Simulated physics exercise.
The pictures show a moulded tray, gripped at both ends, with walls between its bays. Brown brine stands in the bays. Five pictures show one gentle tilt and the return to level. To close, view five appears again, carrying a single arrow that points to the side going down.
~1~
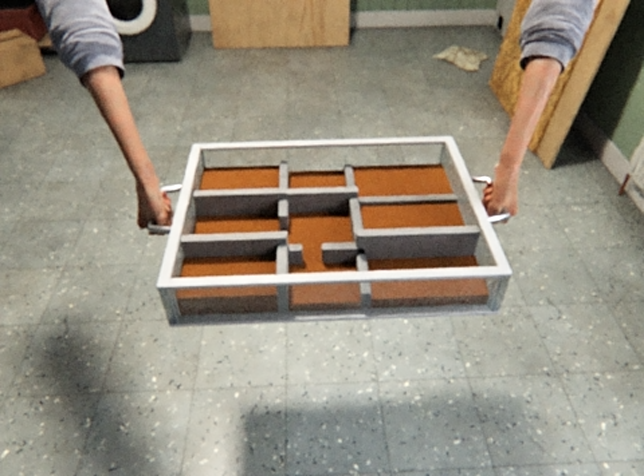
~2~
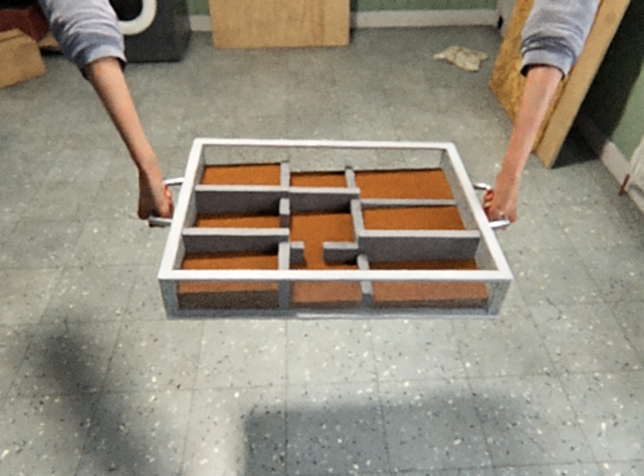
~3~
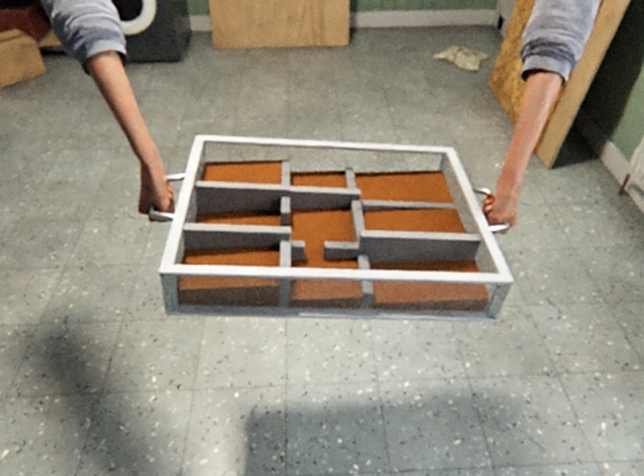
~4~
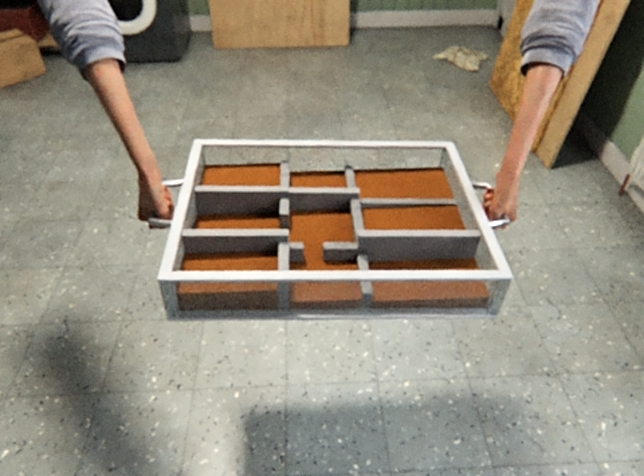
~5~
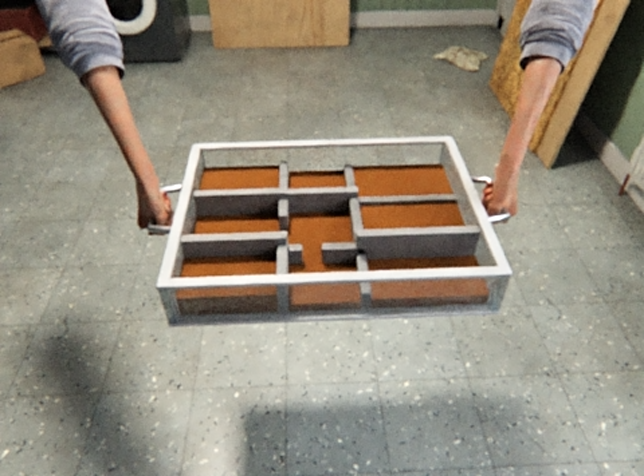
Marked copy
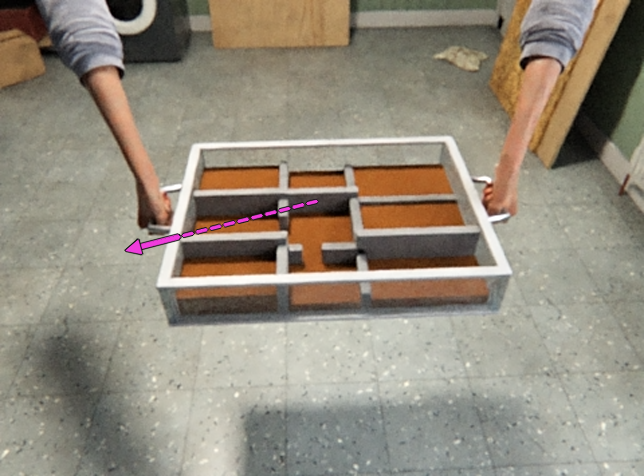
In the video, two hands grip the end handles of a walled tray holding brown material in its bays above a tiled floor, tilt it slightly down to the right, then bring it back to level.
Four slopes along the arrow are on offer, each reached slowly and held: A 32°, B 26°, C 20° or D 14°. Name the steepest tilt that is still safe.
Tilt D.
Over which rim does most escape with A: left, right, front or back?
Over the left one.
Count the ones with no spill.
One.
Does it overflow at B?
Yes, that goes wrong.
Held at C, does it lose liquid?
Yes, that goes wrong.
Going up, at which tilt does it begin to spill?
It is C.
The tray is level; deepest in the front left bay, at (231, 273), shallowest in the front middle.
Tipped about 3° down to the right; no wall is crossed.
Tipped about 5° down to the right; no wall is crossed.
Tipped about 3° down to the right; no wall is crossed.
The tray is level; deepest in the front left bay, at (231, 273), shallowest in the front middle.
The arrow ends at (131, 249).
For tilt A, about 50 % goes over the rim.
For tilt B, about 32 % goes over the rim.
For tilt C, about 6 % goes over the rim.
For tilt D, nothing spills; the centre left bay holds the most.
